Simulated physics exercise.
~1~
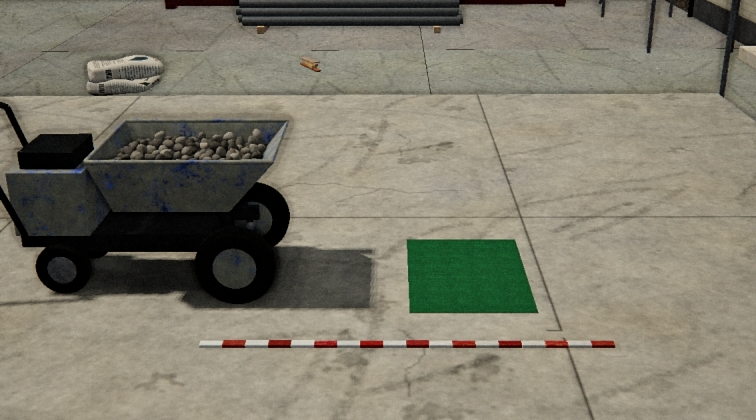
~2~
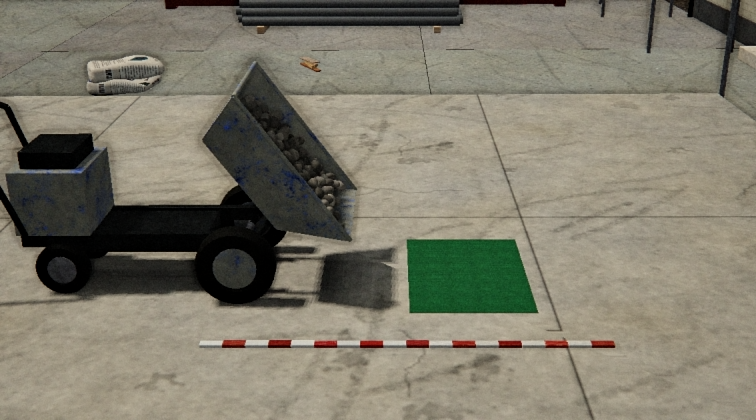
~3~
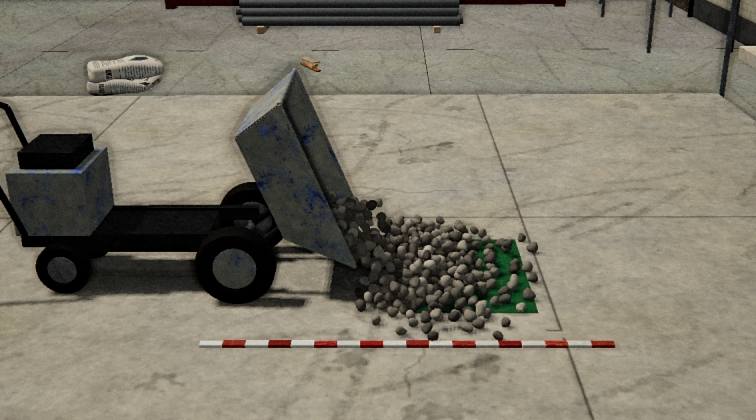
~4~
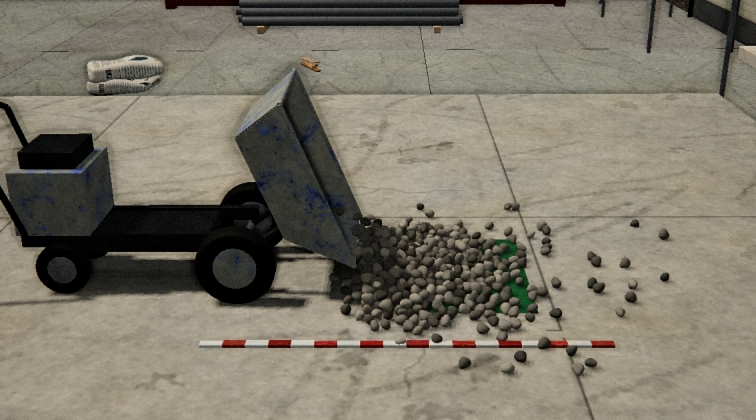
A grey, blue-flecked tray full of rounded stones sits on a black-wheeled powered barrow at the left of a paved concrete yard, seen from the side and slightly above. A green square sheet lies ahead of it, with a red and white striped bar in front and pale crumpled sacks behind. The tray tips forward to the right, and the stones slide towards its lip. They pour out in a heap before the barrow and across the sheet. The tray stays steeply raised, with the stones piled over most of the green and a few scattered beyond it to the right.
